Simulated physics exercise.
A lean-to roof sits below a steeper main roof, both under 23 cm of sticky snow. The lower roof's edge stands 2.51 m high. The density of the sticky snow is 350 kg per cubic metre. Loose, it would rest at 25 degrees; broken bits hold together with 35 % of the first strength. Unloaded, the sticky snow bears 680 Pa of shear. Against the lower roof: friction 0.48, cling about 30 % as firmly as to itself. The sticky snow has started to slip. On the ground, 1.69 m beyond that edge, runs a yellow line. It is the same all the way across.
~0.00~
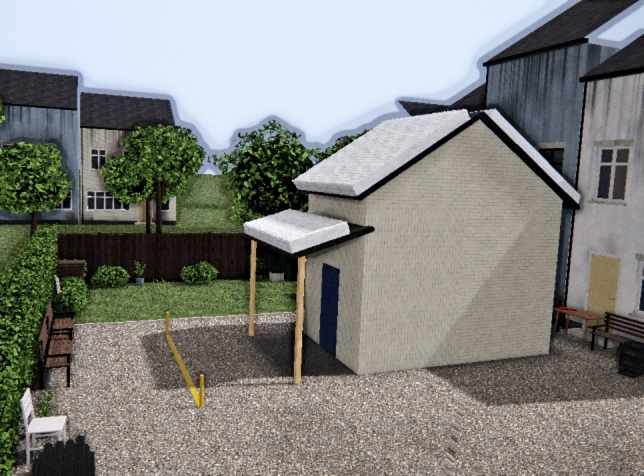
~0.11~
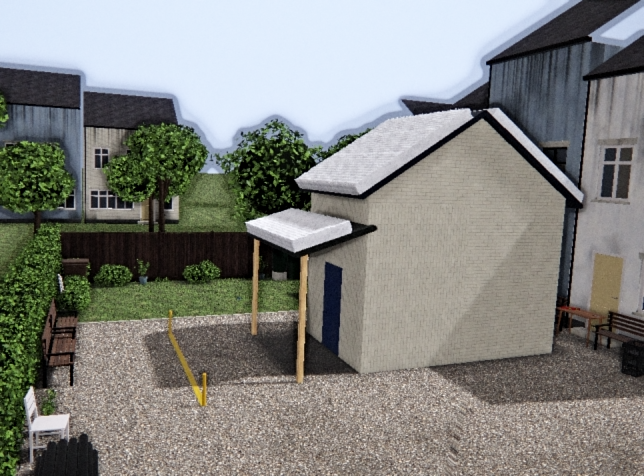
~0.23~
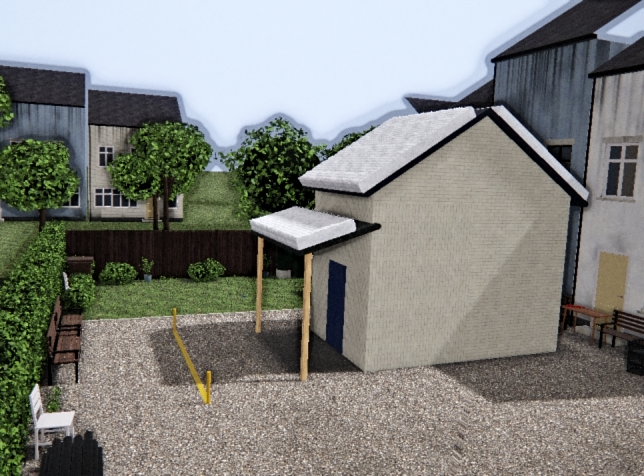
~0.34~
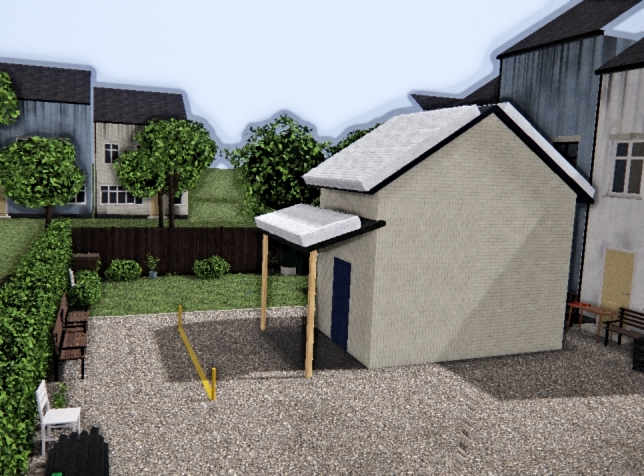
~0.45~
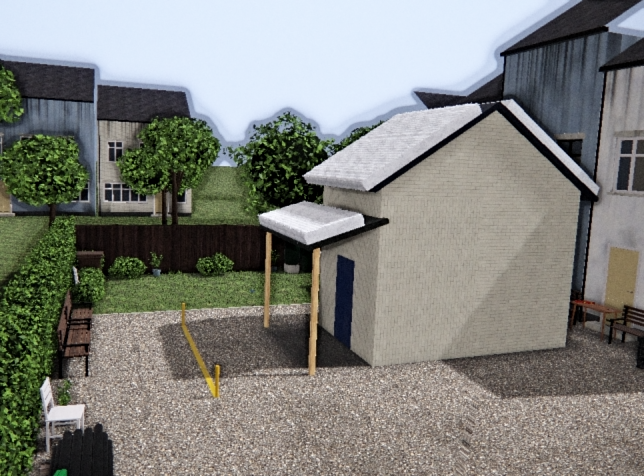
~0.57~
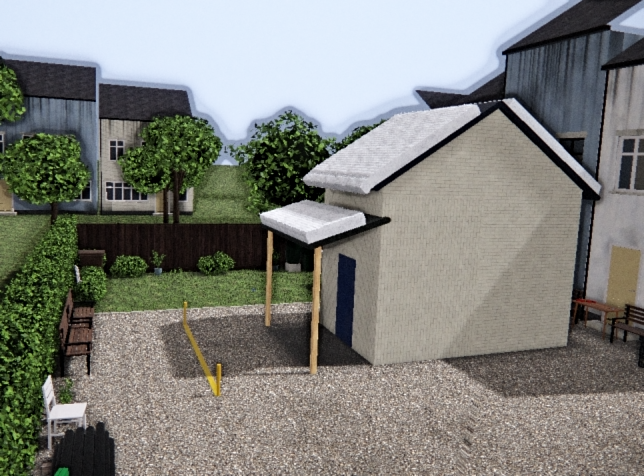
In the video, a pale brick building with a blue door has snow on its steep main roof and lower lean-to roof. As the view drifts slightly, the upper snow creeps a little way down and just past the eave.
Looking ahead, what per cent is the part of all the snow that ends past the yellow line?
Expect roughly 5 %.
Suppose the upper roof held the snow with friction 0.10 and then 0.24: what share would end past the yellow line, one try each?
In that order: 40 %, 30 %.
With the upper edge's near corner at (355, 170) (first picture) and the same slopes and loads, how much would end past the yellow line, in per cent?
Then about 35 %.
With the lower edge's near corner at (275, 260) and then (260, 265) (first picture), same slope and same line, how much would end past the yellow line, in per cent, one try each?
In turn about 1 %, 0 %.
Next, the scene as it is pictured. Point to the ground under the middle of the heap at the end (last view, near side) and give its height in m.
Around (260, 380); it stands about 0.4 m.
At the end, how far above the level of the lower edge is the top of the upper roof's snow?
Roughly 0.8 m.
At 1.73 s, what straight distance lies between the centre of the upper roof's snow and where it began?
Some 1.8 m.
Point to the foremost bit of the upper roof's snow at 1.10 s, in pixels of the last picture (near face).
Around (340, 214).
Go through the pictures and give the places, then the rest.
Front end of the sticky snow at (357, 186), in the first frame.
Front end of the sticky snow at (359, 193), its middle shifted 8 mm, in the second frame.
Front end of the sticky snow at (362, 192), its middle shifted 3.1 cm, in the third frame.
Front end of the sticky snow at (365, 190), its middle shifted 7.2 cm, 2 % of it past the upper edge, in one piece, in the fourth frame.
Front end of the sticky snow at (366, 181), its middle shifted 13 cm, 4 % of it past the upper edge, in one piece, in the fifth frame.
Front end of the sticky snow at (364, 185), its middle shifted 21 cm, 7 % of it past the upper edge, cracking, in the sixth frame.
By 1.10 s, none is below the lower edge and 0 % is past the line.
By 1.73 s, none is below the lower edge and 0 % is past the line.
By 2.37 s, 21 % is below the lower edge and 0 % is past the line.
By 3.00 s, 48 % is below the lower edge and 4 % is past the line.
By 4.30 s, at the end, 54 % is below the lower edge and 5 % is past the line.
